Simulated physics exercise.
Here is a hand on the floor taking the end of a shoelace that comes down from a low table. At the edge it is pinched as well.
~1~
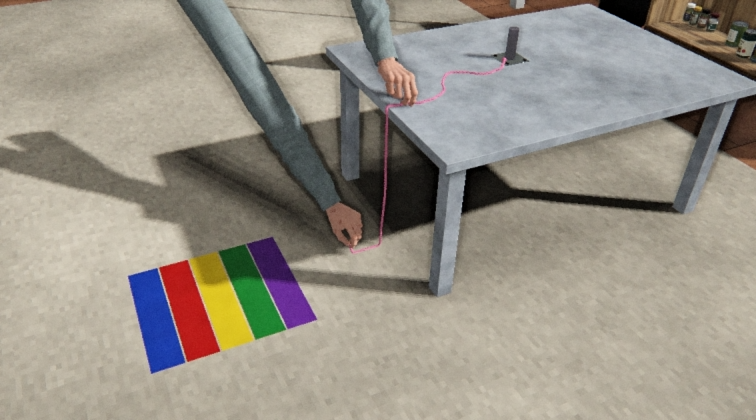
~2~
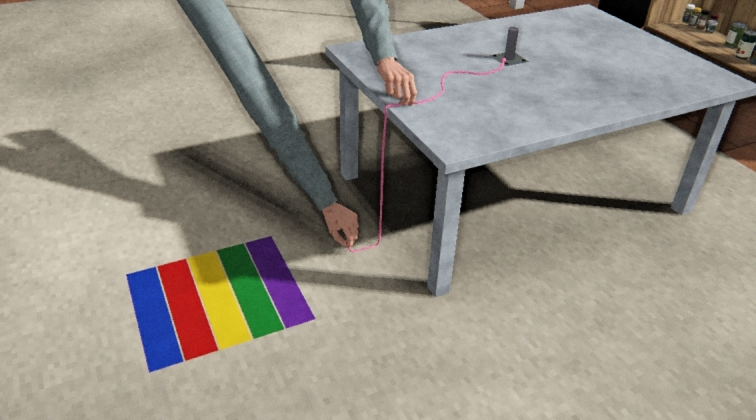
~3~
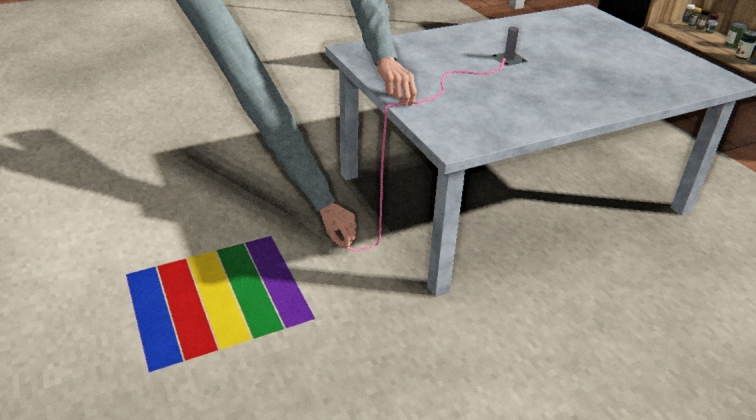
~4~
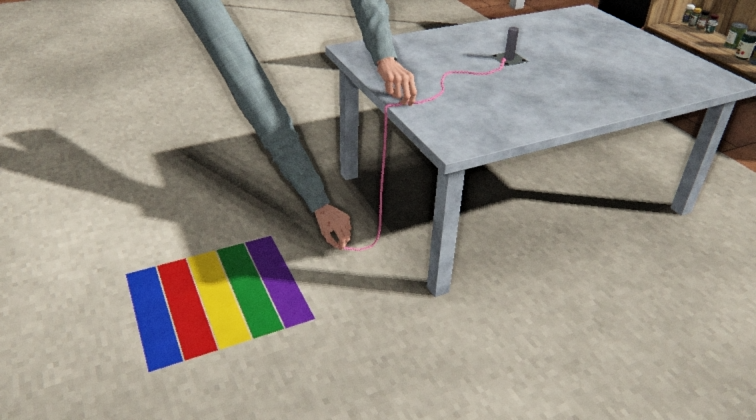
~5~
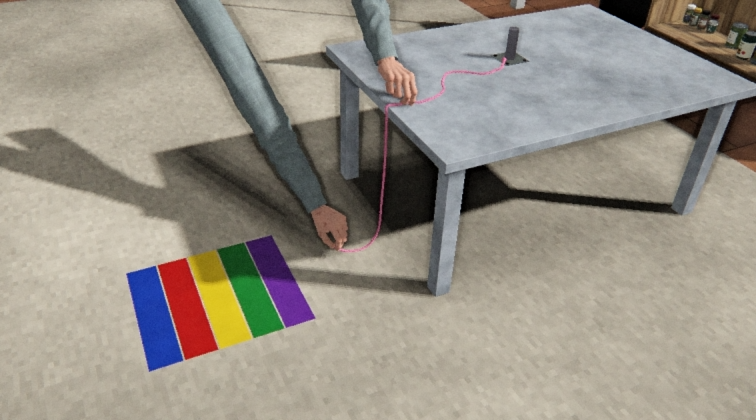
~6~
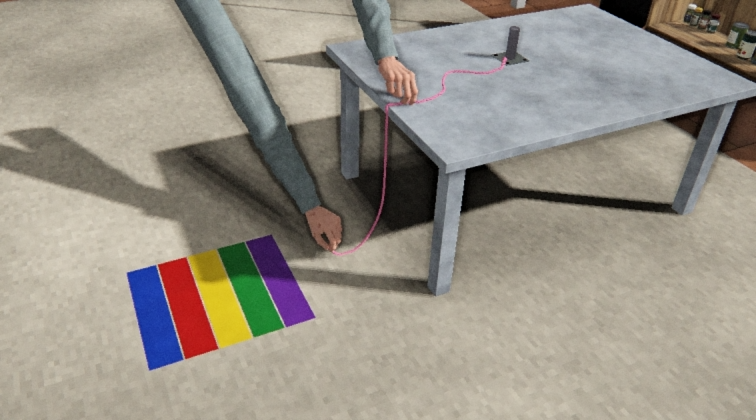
A room with a pale, mottled floor is seen from above at an angle, in a view that stays practically still. A grey table stands at right with a small dark post on top, a pink cord running over its edge, and blue, red, yellow, green and purple stripes lie at lower left. One hand pinches the cord at the edge while the lower hand draws its end slightly left, curving the hanging part.
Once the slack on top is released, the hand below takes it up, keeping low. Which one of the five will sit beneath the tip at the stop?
The yellow strip will.
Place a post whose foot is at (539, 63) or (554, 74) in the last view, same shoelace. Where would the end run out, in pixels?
The spots are roughly (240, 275) and (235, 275).
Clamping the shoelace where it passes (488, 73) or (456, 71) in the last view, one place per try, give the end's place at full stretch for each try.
In order of the tries, close to (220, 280) and close to (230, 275).
Early on, end near (274, 264); over purple.
Midway, end near (234, 275); over green.
At the end of the slack, end near (211, 281); over yellow. It gets as far as the yellow strip.
